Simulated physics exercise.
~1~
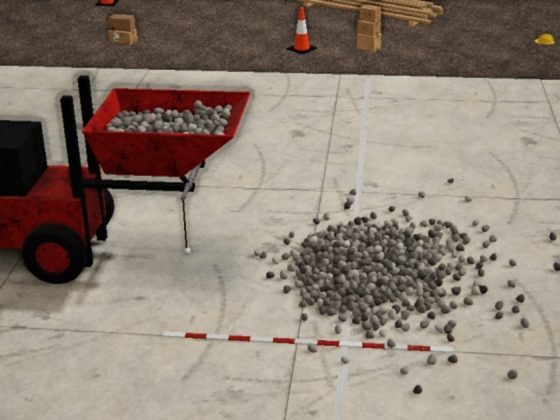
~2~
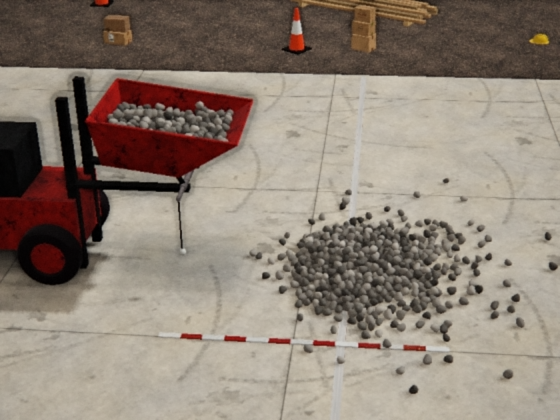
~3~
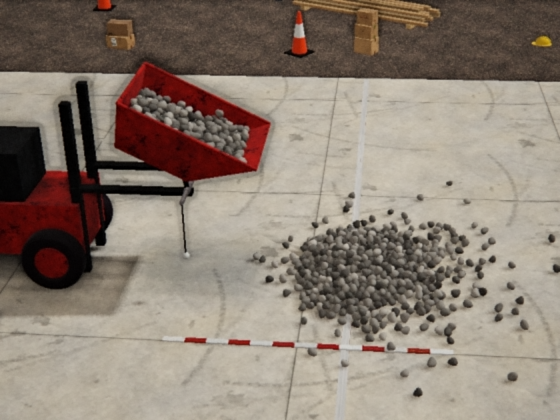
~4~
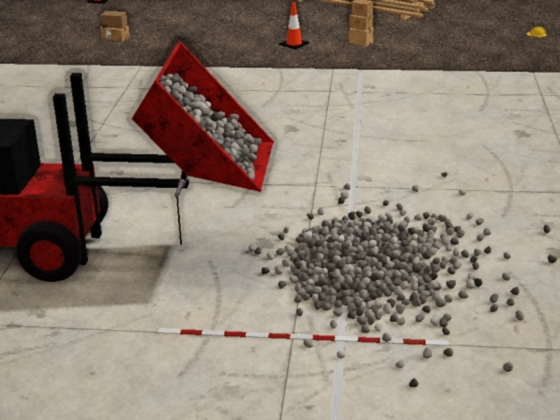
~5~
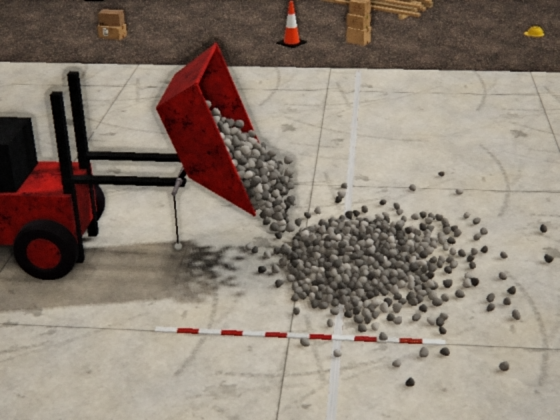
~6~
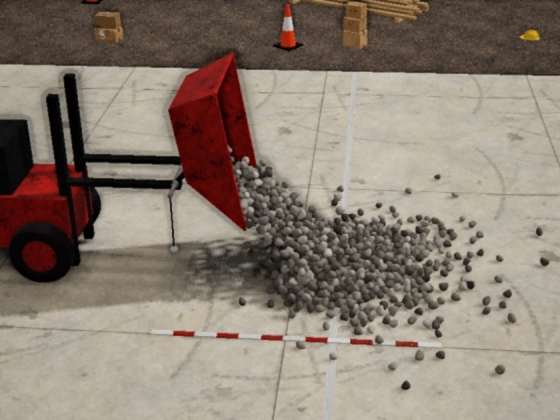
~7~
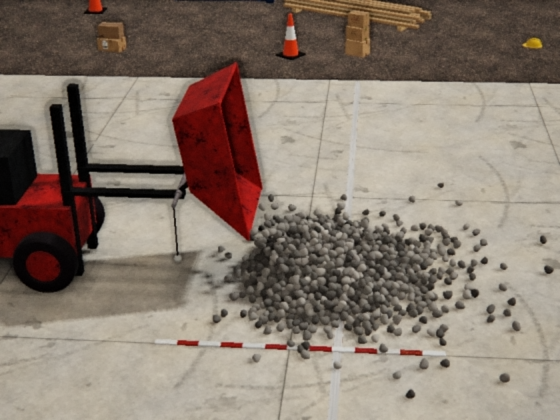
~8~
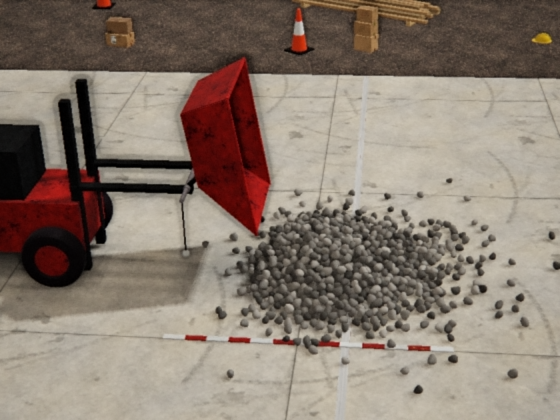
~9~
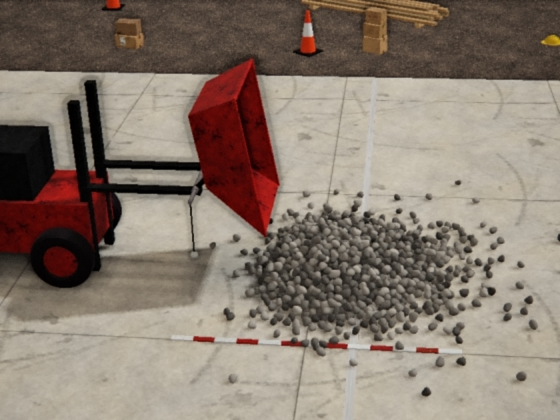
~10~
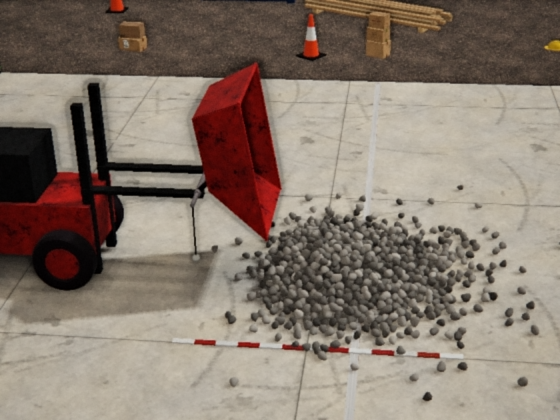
A red skip full of rounded grey stones, held on the arms of a red and black fork truck at the left, hangs level beside a loose pile on a pale concrete floor. It begins to tip forward to the right, slowly at first, with its stones still inside. As it grows steep, the stones slide over its lower lip and pour onto the near side of the pile. The skip empties and stays steeply tilted while the last stones settle. At the end, a broader, fuller heap lies across the painted line, most of it on the truck's side.
